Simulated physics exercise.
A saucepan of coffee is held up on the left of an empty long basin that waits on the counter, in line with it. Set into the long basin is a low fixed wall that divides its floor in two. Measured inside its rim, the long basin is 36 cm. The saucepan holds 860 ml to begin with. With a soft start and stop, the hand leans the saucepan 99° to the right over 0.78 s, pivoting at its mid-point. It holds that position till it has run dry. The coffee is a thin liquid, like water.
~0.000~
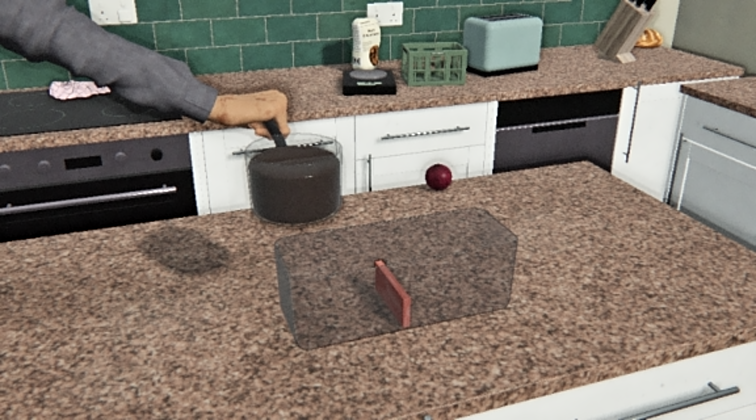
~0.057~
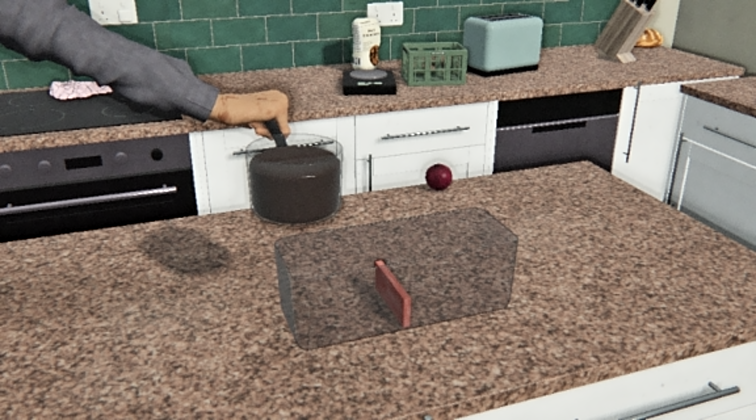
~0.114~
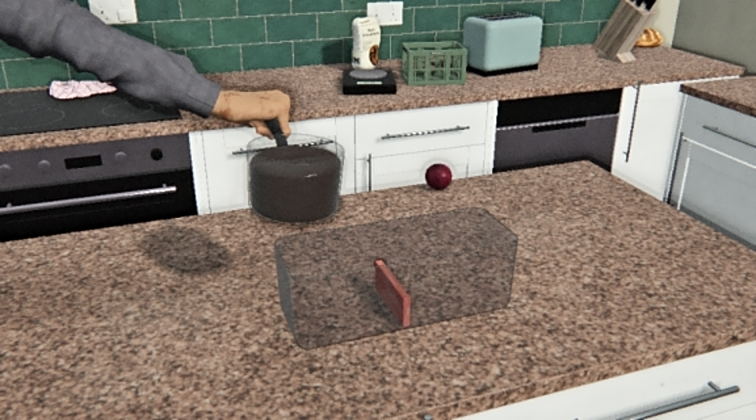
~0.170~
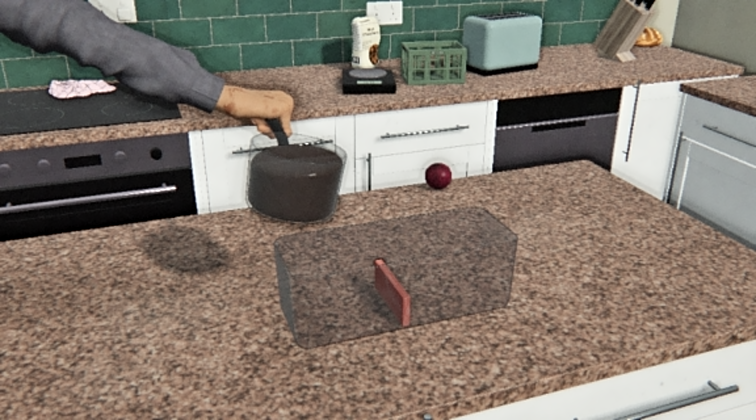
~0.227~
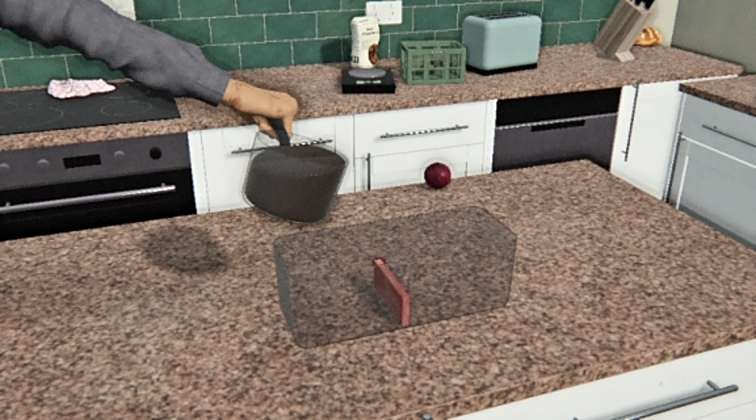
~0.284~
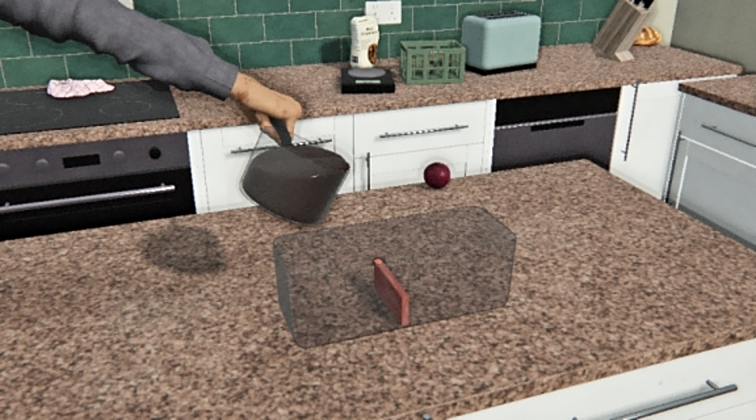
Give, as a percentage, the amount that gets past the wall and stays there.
Past the wall: About 32 %.
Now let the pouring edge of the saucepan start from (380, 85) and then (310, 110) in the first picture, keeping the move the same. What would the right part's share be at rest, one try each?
Respectively 90 and 5 %.
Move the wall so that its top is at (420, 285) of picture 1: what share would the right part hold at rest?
Then it comes to around 15 per cent.
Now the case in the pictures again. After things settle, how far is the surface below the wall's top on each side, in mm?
24 mm left, 40 mm right.
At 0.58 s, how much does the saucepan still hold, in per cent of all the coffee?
Still held: Roughly 50 % of the total.
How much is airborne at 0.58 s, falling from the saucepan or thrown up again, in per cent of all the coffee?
My guess is roughly 30 %.
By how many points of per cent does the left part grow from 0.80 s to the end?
Around 20 in a hundred.
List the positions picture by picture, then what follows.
In the first frame, it leans 0°; its right rim is at (339, 145); the coffee meets the walls at (248, 164) and (337, 154); the long basin's rim runs from (282, 260) to (500, 224); the wall's top is at (392, 280).
In the second frame, it leans 1°; its right rim is at (340, 146); the coffee meets the walls at (248, 164) and (337, 154).
In the third frame, it leans 5°; its right rim is at (341, 148); the coffee meets the walls at (249, 163) and (338, 155).
In the fourth frame, it leans 11°; its right rim is at (344, 152); the coffee meets the walls at (251, 163) and (340, 154).
In the fifth frame, it leans 19°; its right rim is at (345, 158); the coffee meets the walls at (252, 164) and (343, 155).
In the sixth frame, it leans 29°; its right rim is at (346, 167); the coffee meets the walls at (247, 170) and (340, 159); 1 per cent is over the edge.
After 0.58 s the tilt is 84° and 50 per cent is still to pour, 10 is left of the wall and 9 right of it.
After 0.80 s the tilt is 99° and 13 per cent is still to pour, 47 is left of the wall and 31 right of it.
After 1.03 s the tilt is 99° and 3 per cent is still to pour, 62 is left of the wall and 31 right of it.
After 1.28 s the tilt is 99° and 0 per cent is still to pour, 67 is left of the wall and 32 right of it.
In the end 67 per cent lies left of the wall, 32 right of it and 1 outside.
